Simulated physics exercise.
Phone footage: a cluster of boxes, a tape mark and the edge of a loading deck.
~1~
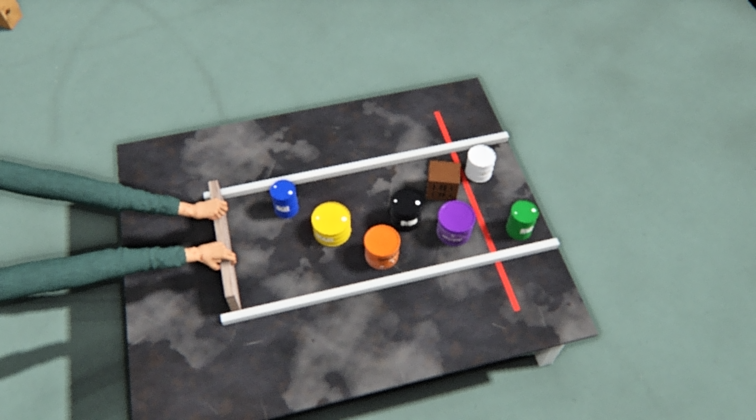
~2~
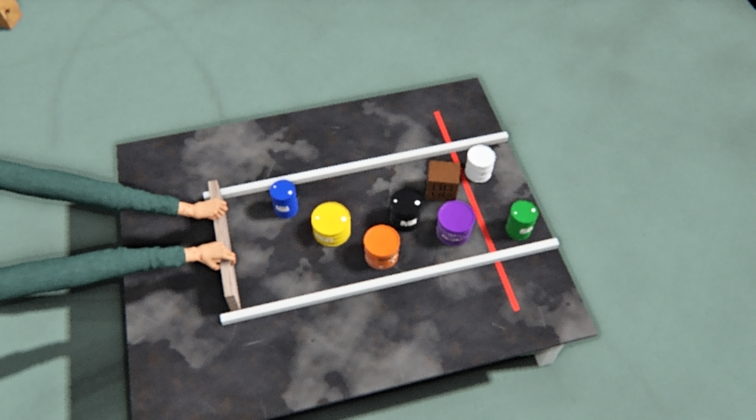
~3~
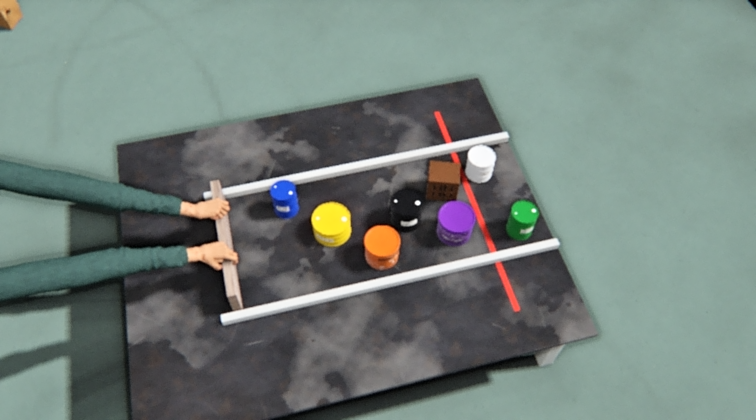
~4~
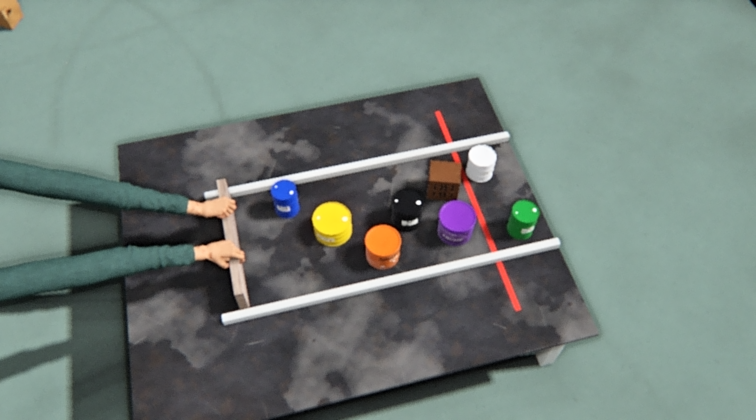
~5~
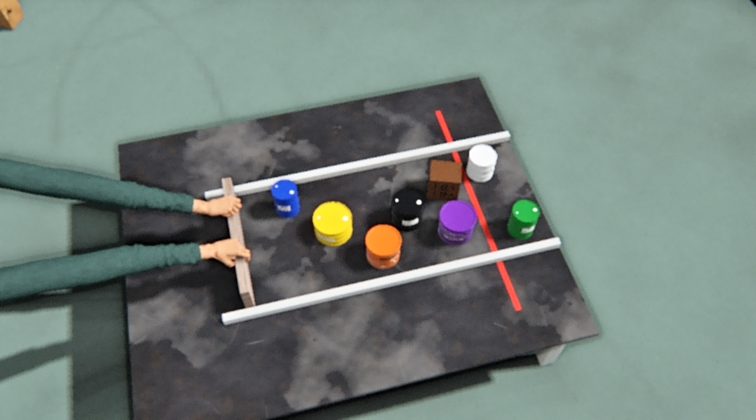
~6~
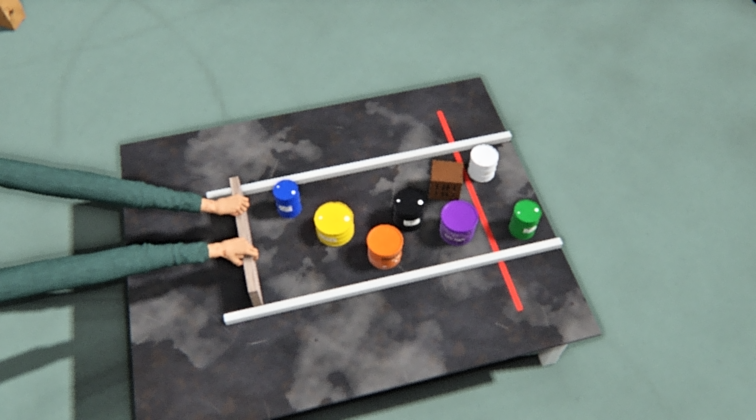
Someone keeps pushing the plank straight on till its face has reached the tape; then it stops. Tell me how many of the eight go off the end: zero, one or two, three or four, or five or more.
The answer is one or two.
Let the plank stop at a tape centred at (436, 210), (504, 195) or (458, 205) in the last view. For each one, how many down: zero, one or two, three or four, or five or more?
Taking them in turn, none at all; five or more; none at all.
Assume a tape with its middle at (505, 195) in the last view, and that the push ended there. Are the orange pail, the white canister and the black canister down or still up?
Going one by one, the orange pail is still up, the white canister goes down, the black canister goes down.
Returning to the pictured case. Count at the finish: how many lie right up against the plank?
The count in contact is 3.
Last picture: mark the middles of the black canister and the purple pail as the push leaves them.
First object: (525, 182); second object: (535, 209).
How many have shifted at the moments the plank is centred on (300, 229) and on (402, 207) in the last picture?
1, then 6.
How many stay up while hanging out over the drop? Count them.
The count is 2.
Early on, none off yet; green canister at rest near (525, 220); white canister at rest near (483, 163); brown crate at rest near (446, 181).
A while later, none off yet; green canister at rest near (525, 220); white canister at rest near (483, 163); brown crate travelled a little near (450, 175).
Finally, the number that fall off is one or two; lost, white canister and green canister.
